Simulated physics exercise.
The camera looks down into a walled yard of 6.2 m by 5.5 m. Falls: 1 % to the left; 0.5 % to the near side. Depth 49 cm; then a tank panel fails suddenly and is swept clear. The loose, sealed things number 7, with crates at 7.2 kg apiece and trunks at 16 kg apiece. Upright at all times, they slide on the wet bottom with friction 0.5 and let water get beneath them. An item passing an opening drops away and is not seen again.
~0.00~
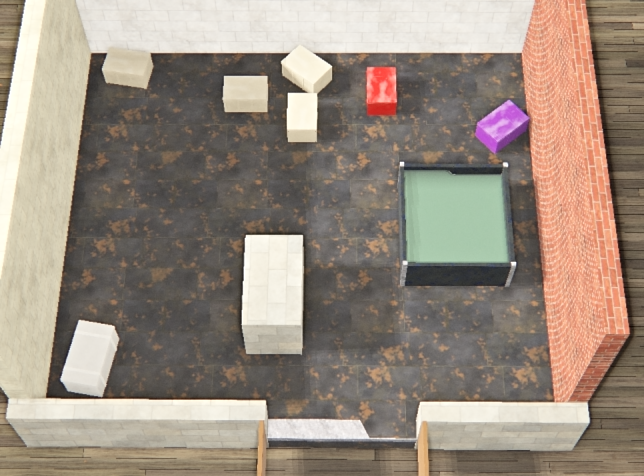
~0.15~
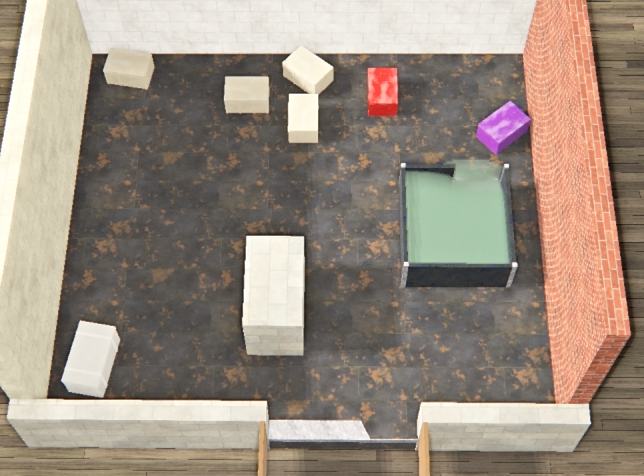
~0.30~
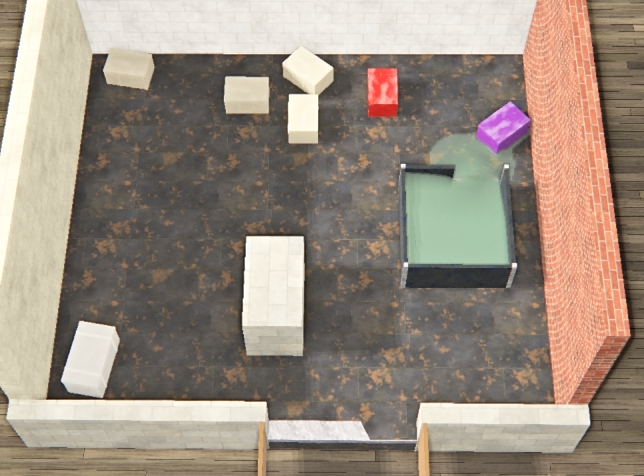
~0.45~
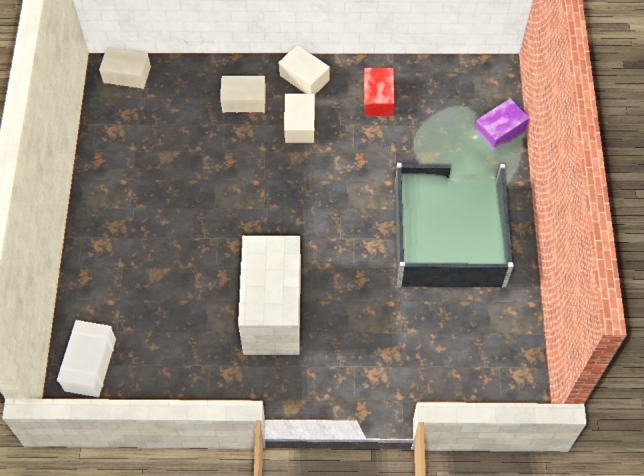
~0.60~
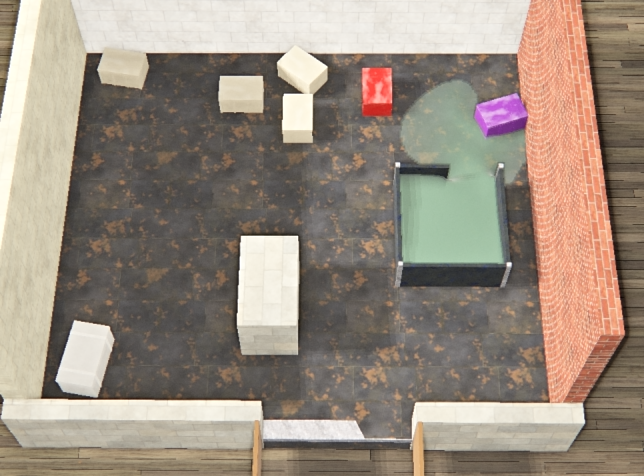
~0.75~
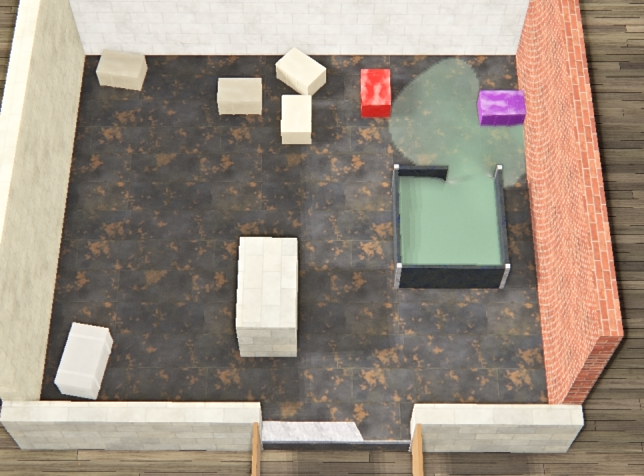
In a walled yard with a dark, rust-flecked floor, pale blocks, a red crate and a purple crate sit around a tank of green water. Water escapes through a gap in the tank's far wall and spreads across the floor, and the purple crate turns and shifts slightly toward the back wall.
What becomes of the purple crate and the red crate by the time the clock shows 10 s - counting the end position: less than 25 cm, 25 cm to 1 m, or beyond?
In the end the purple crate drifts well away. The red crate drifts well away.
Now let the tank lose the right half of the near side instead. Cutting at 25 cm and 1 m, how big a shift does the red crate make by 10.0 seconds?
The red crate simply stays where it is.
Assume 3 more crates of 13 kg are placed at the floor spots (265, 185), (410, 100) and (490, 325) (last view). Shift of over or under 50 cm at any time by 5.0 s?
One by one: Below the mark, beyond the mark, below the mark.
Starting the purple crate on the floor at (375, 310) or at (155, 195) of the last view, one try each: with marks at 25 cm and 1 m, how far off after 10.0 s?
From the first spot it does not really budge, and from the second it goes a long way.
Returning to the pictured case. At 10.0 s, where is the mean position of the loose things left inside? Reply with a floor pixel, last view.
Near (129, 307).
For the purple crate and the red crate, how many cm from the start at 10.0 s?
The first is around 500 cm away, the second around 350 cm.
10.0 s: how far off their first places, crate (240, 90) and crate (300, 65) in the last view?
In that order: 450 cm, 450 cm.
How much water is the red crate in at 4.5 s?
Depth: About 4 cm.
After 2.0 s the purple crate is near (490, 50), 1.1 m from its start, afloat; the red crate is near (359, 86), 0.2 m from its start, aground; 0 of 7 are out; 1 afloat.
After 4.5 s the purple crate is near (334, 86), 2.3 m from its start, afloat; the red crate is near (252, 166), 2.1 m from its start, afloat; 0 of 7 are out; 4 afloat.
After 7.0 s the purple crate is near (161, 160), 4.6 m from its start, afloat; the red crate is near (202, 235), 3.3 m from its start, aground; 0 of 7 are out; 4 afloat.
After 10.0 s the purple crate is near (129, 221), 5.1 m from its start, afloat; the red crate is near (202, 236), 3.3 m from its start, aground; 0 of 7 are out; 5 afloat.
